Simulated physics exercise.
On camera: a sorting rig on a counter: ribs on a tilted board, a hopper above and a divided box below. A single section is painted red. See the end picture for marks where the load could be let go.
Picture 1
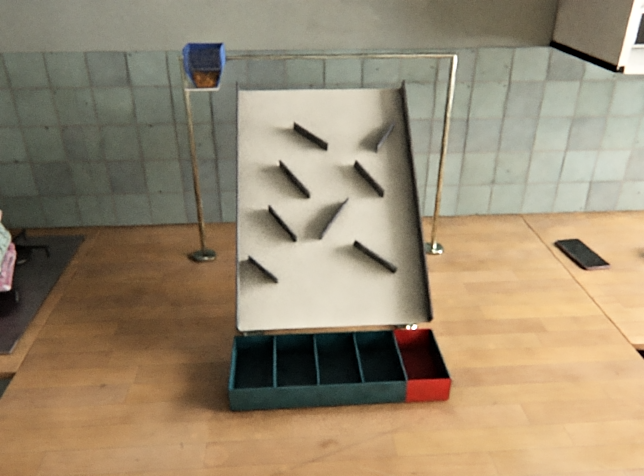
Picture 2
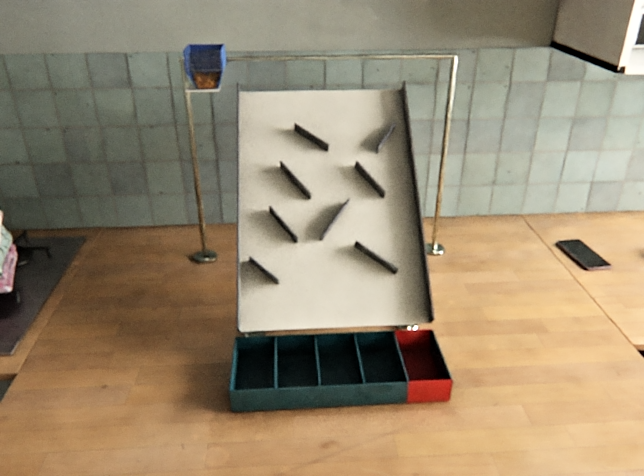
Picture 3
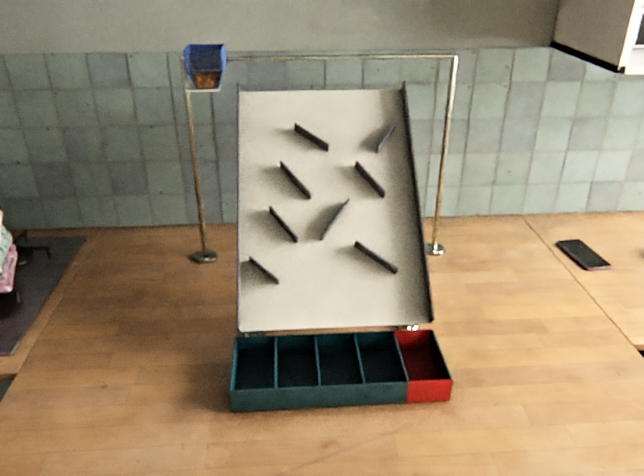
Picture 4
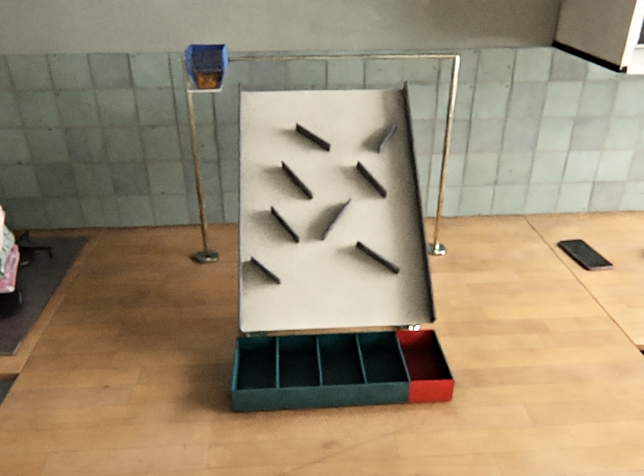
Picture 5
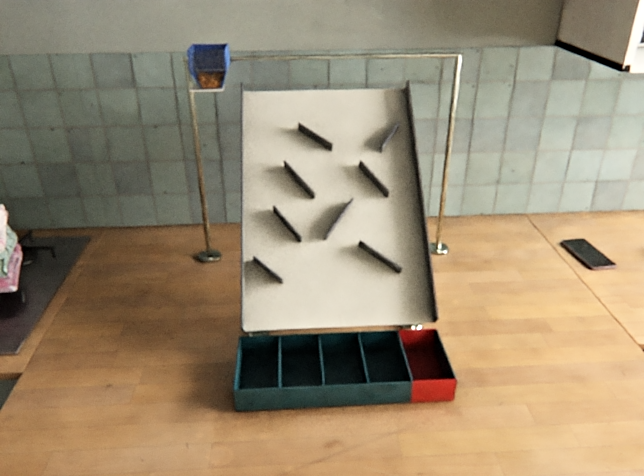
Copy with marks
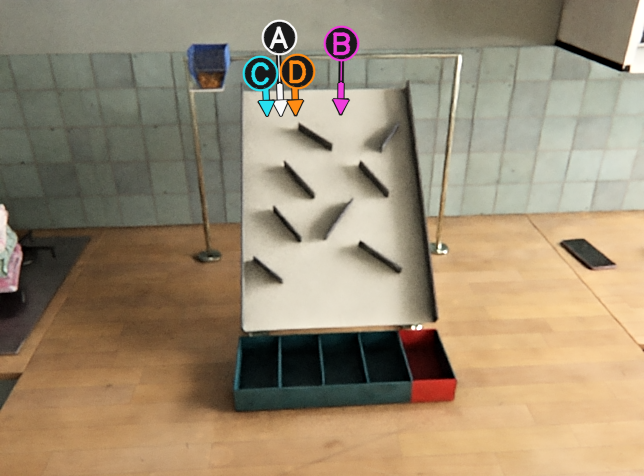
Nothing on the counter moves beyond a very slight shift of the whole view. A blue hopper with brownish contents stays at the upper left of a metal frame, beside a tilted board with dark ribs, while the divided box below, its rightmost section red, remains empty.
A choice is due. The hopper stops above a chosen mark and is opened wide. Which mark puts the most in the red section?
Take B.
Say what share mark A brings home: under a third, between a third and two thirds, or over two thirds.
It is under a third.
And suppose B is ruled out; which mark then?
D.
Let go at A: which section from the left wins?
The second from the left.
On the marked copy, mark A meets the board at (280, 110); mark B meets the board at (340, 108); mark C meets the board at (266, 110); mark D meets the board at (295, 109).
With A, just a few in the red section, almost all in other sections, just a few held on the board.
With B, roughly half in the red section, roughly a third in other sections, about a tenth held on the board.
With C, not one piece in the red section, almost all in other sections.
With D, about a tenth in the red section, the larger part in other sections, about a tenth held on the board.
